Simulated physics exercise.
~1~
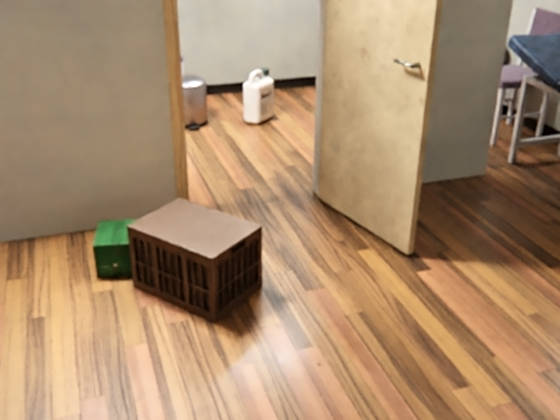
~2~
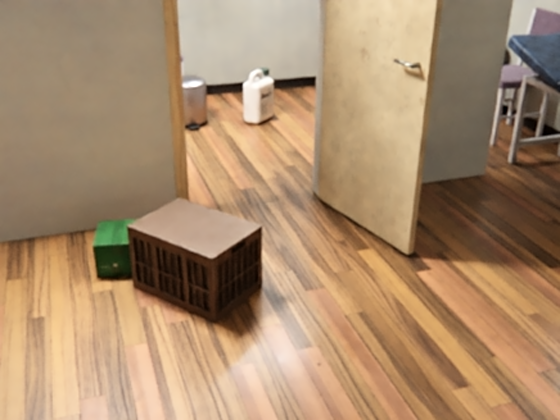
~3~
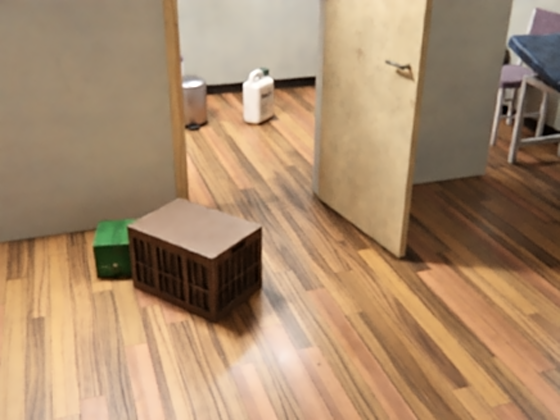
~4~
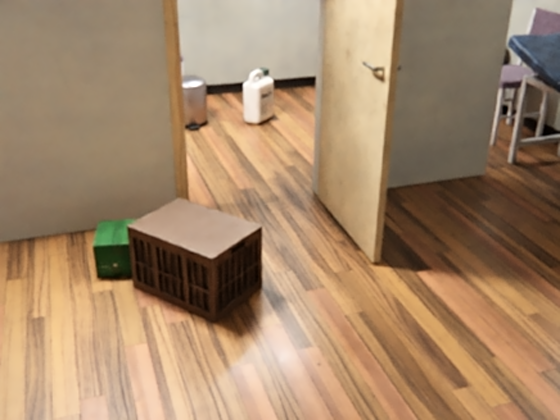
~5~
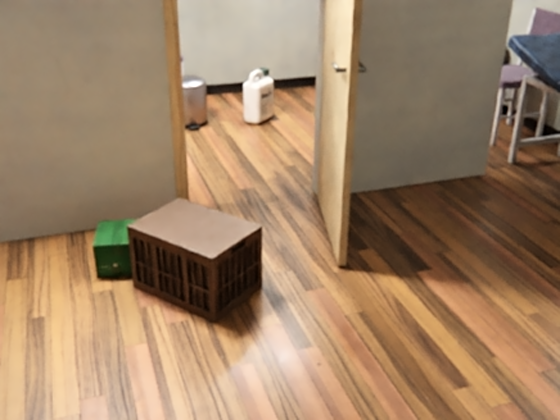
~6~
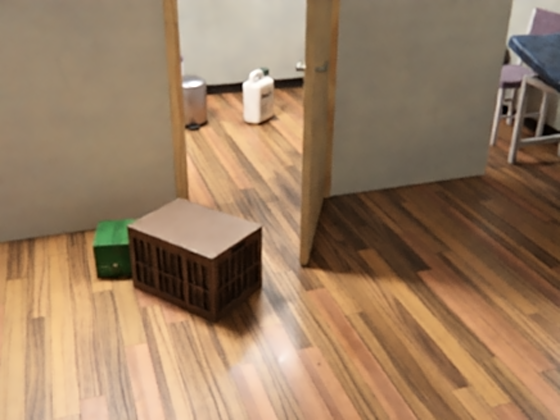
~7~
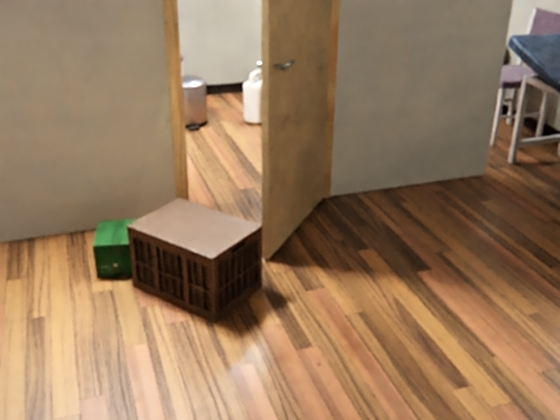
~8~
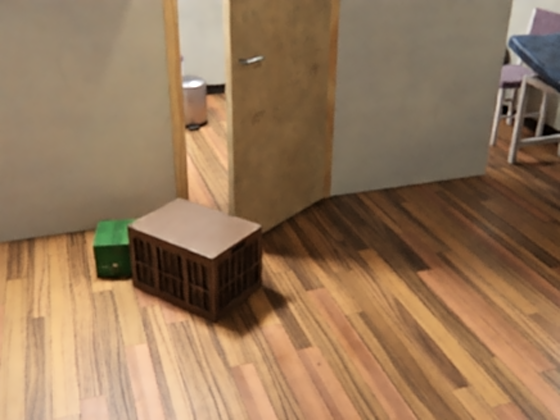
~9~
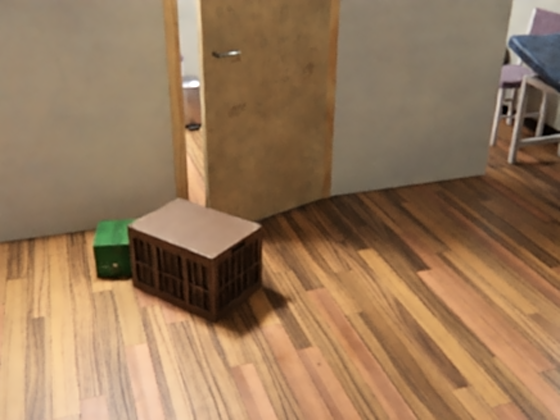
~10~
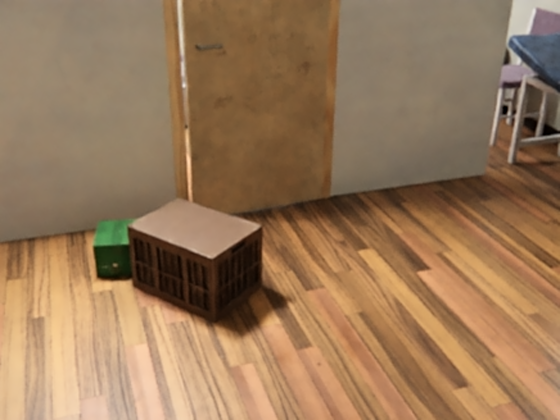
A wooden door stands wide open in a grey wall, showing a white jug and a metal bin in the space beyond. On the wood floor in front sit a slatted brown chest and a small green box, with a blue table and chair at the far right. The door starts slowly, then swings toward the left until it is seen edge-on. It keeps turning, hiding first the jug and then the bin. It passes behind the chest without moving it and ends closed or very nearly so, with both objects still in place.
